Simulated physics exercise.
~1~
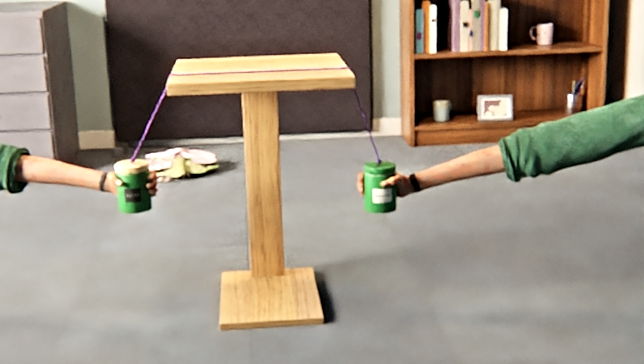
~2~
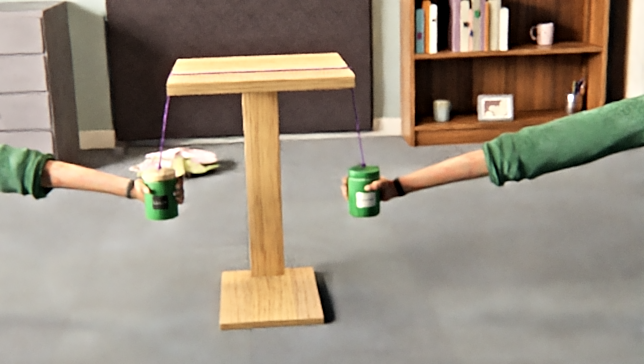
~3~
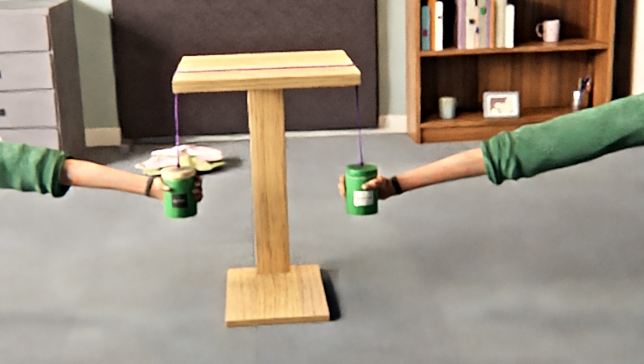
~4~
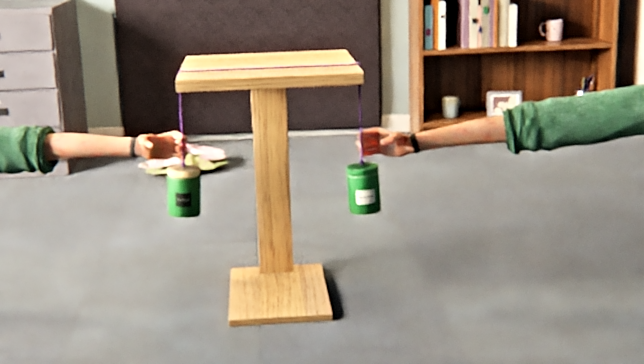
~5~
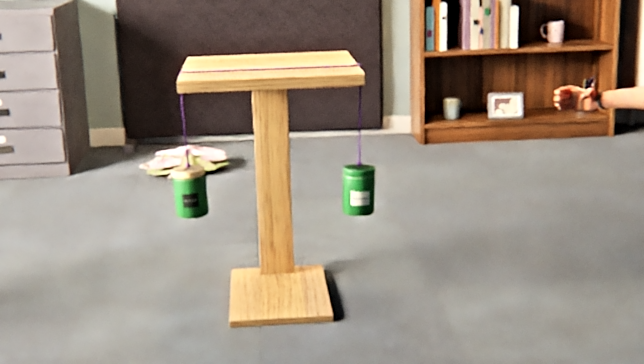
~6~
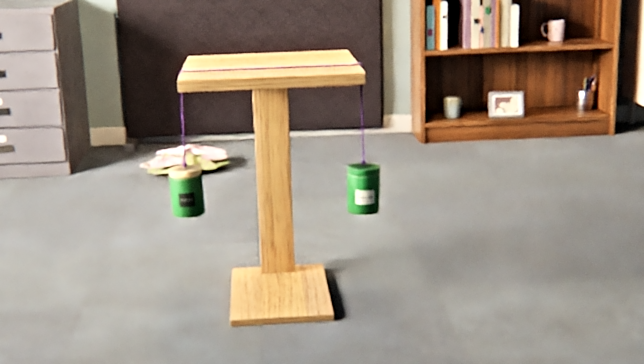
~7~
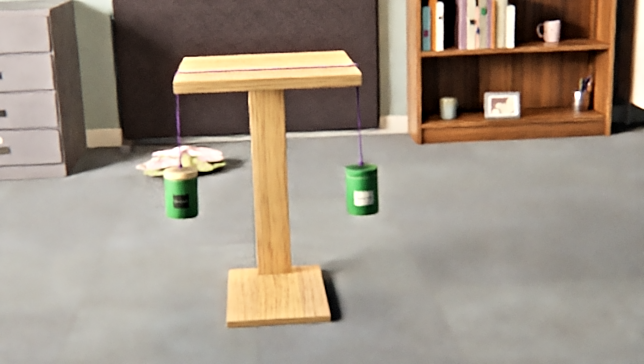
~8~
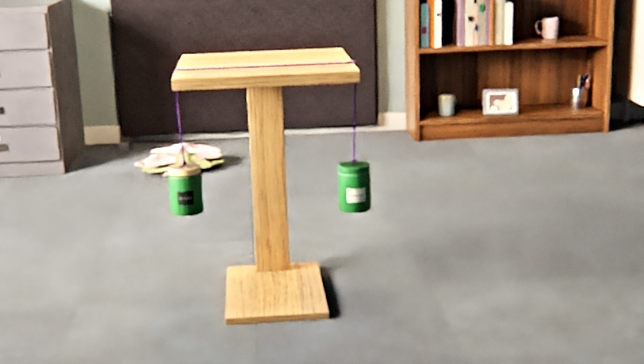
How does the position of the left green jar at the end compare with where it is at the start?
At the start the left jar is held out to the left of the tabletop with its ribbon slanting, while at the end it is farther right, hanging freely beneath the left edge of the tabletop.
